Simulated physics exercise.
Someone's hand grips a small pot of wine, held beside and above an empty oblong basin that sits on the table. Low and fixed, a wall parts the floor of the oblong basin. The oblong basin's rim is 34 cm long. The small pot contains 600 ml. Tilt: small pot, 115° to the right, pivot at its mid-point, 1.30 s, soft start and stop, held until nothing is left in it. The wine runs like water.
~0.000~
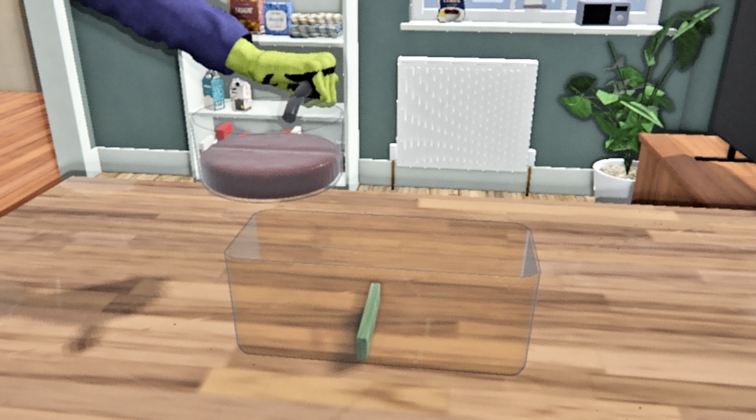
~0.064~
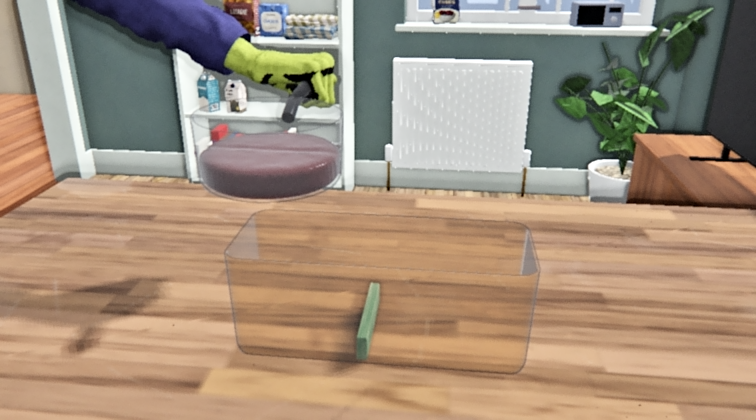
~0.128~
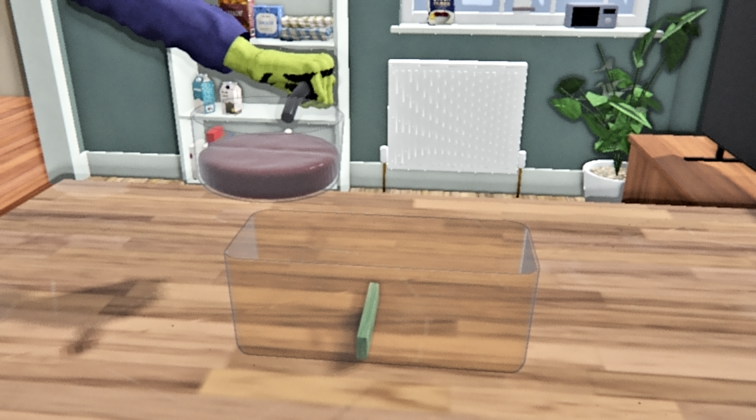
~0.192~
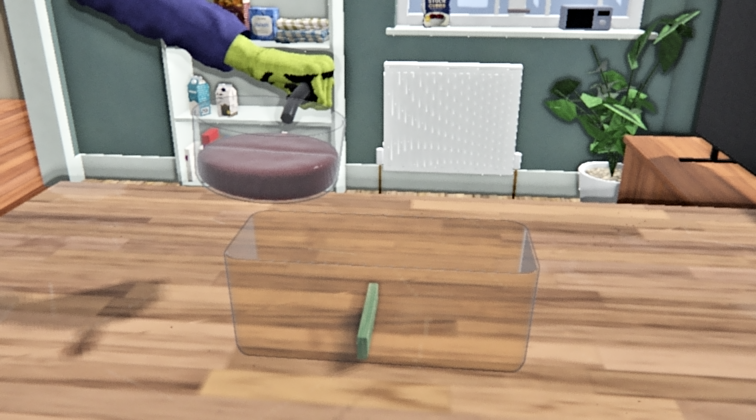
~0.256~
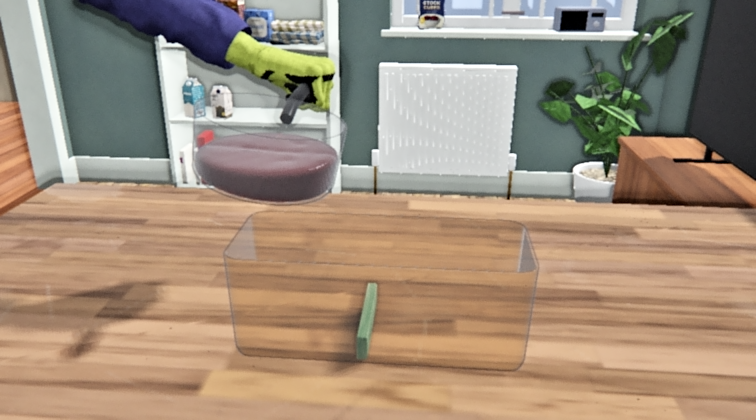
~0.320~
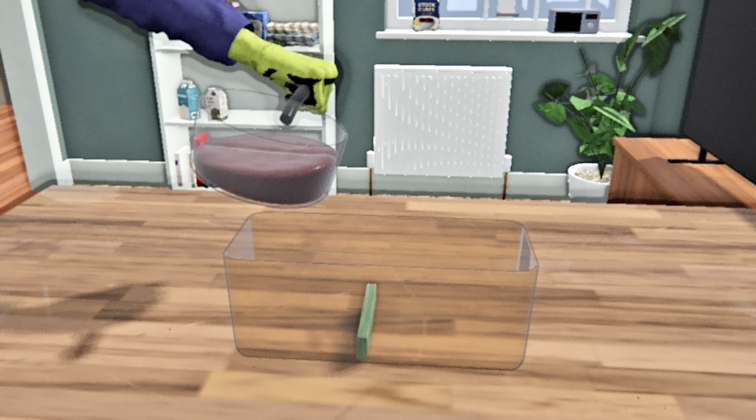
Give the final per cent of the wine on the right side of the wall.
The right side ends with about 51 per cent.
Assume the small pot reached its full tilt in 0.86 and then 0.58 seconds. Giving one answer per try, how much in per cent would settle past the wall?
I'd say 45 percent on the first go, 45 percent on the next.
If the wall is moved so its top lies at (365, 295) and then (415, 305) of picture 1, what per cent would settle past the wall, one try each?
Result: 50 per cent, then 5 per cent.
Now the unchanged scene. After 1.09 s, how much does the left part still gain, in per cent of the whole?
About 12 percent.
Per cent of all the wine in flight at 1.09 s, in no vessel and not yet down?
Around 4 percent of the liquid.
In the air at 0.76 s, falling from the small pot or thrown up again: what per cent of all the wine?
Estimate: Some 24 % of the total.
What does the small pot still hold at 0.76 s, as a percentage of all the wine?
Fraction remaining: Approx. 58 per cent.
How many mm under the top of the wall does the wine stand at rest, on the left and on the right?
The left side gives some 14 mm, the right side some 18 mm.
Then, 0.76 s in, the tilt is 73° and 57 per cent is still to pour, 2 is left of the wall and 17 right of it.
Then, 1.09 s in, the tilt is 108° and 8 per cent is still to pour, 38 is left of the wall and 50 right of it.
Then, 1.43 s in, the tilt is 115° and 0 per cent is still to pour, 49 is left of the wall and 51 right of it.
Then, 1.80 s in, the tilt is 115° and 0 per cent is still to pour, 49 is left of the wall and 51 right of it.
Finally, 49 per cent lies left of the wall, 51 right of it and 0 outside.
